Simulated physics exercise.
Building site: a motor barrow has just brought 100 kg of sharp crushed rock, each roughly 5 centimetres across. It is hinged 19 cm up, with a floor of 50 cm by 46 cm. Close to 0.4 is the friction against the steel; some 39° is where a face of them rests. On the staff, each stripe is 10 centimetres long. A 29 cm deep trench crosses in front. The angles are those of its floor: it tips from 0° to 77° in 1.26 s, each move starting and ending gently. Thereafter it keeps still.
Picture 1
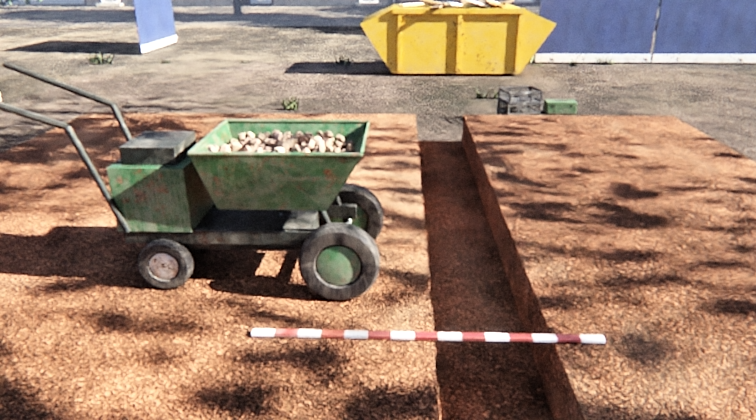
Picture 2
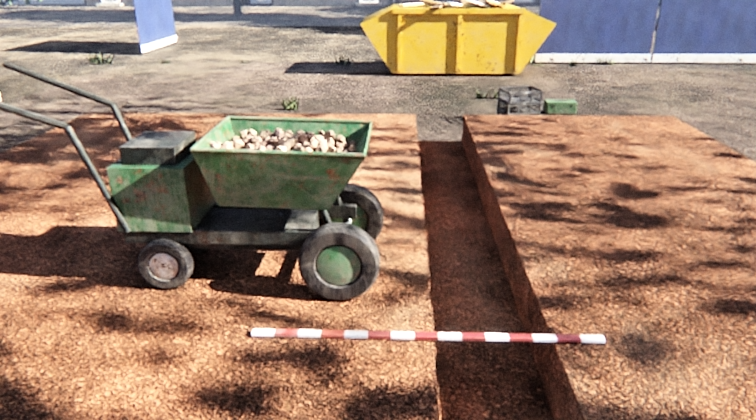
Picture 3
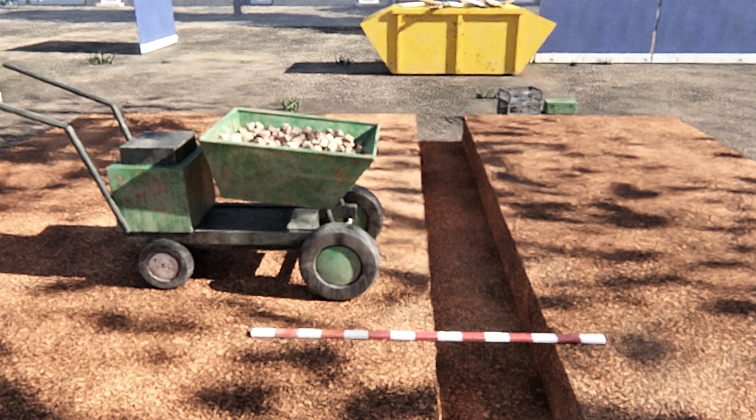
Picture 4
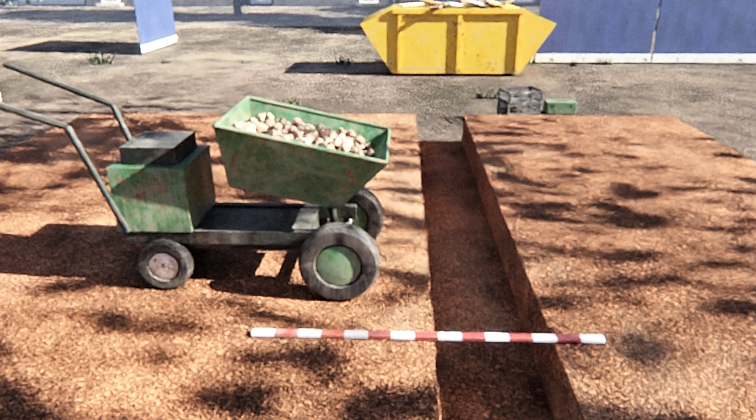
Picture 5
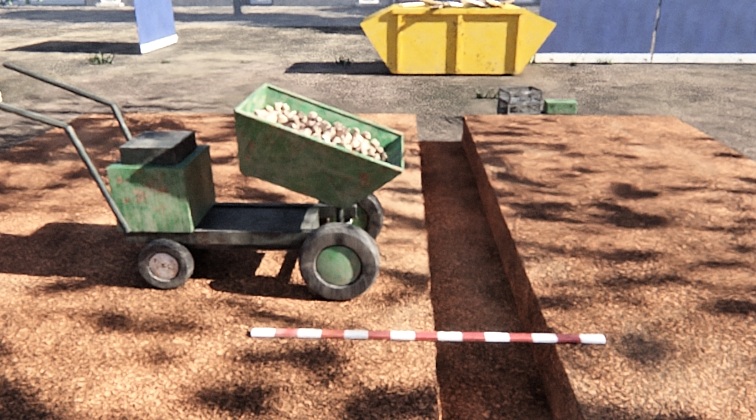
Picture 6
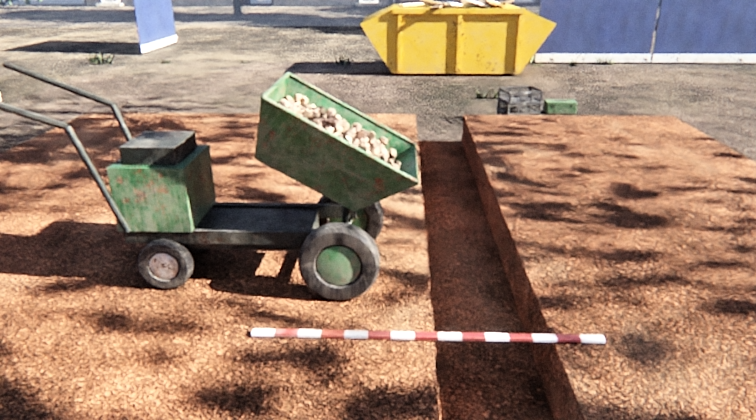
The footage shows a green motor barrow loaded with pale crushed rock standing beside a trench, a red-and-white staff lying in front. Its skip tilts steadily forward to the right, its rear end rising while the wheels stay still.
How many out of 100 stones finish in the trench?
About 91 of them.
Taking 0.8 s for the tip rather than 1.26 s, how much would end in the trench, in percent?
In that case, around 90%.
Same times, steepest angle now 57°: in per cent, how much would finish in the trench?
Then about 15 per cent.
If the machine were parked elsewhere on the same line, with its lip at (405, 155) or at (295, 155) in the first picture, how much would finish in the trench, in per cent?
Roughly 70 percent for the first, and 65 percent for the second.
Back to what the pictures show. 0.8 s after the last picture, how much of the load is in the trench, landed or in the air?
Around 35 per cent of it, at that instant.
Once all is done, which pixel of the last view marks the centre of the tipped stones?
Centre estimate: Around (482, 311).
Then, 0.4 s after the last picture the floor is at 65°, 100 % in the skip; the foremost stones are at (462, 221).
Then, 0.8 s after the last picture the floor is at 77°, 65 % in the skip, 35 % in the trench; the foremost stones are at (529, 325).
Then, 1.2 s after the last picture the floor is at 77°, 42 % in the skip, 58 % in the trench; the foremost stones are at (530, 305).
Then, 3.1 s after the last picture the floor is at 77°, 8 % in the skip, 91 % in the trench; the foremost stones are at (535, 310).
